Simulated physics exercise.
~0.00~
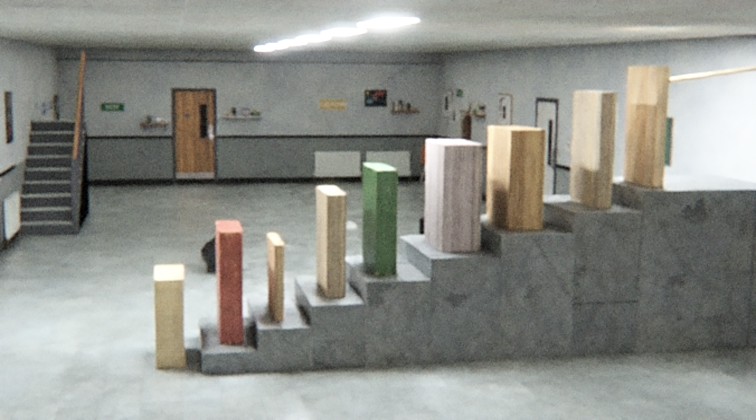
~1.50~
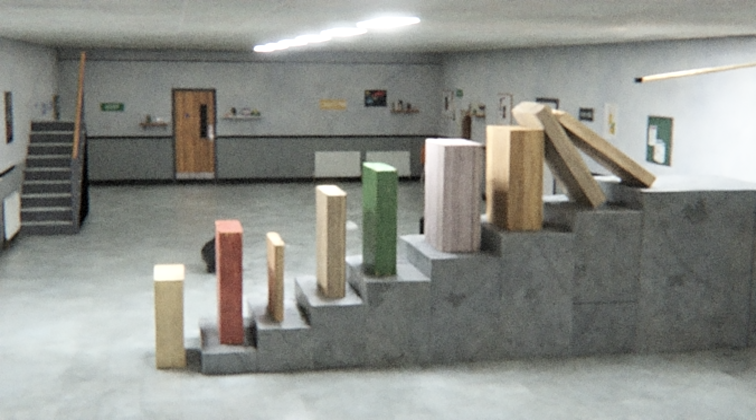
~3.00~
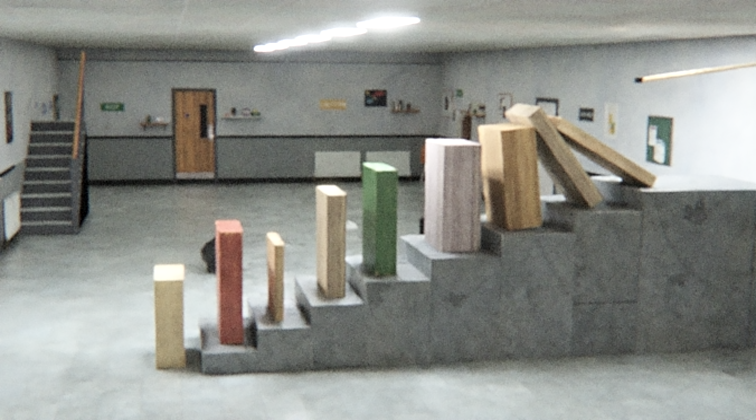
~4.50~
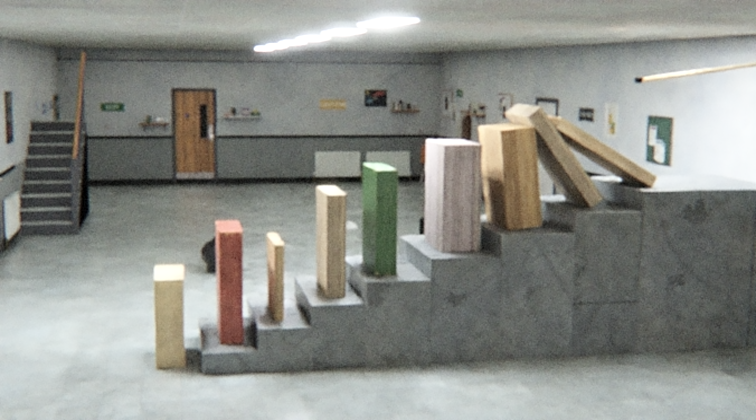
Row of upright boards on grey steps, the top two toppling left against a third that tilts slightly, the rest staying upright.
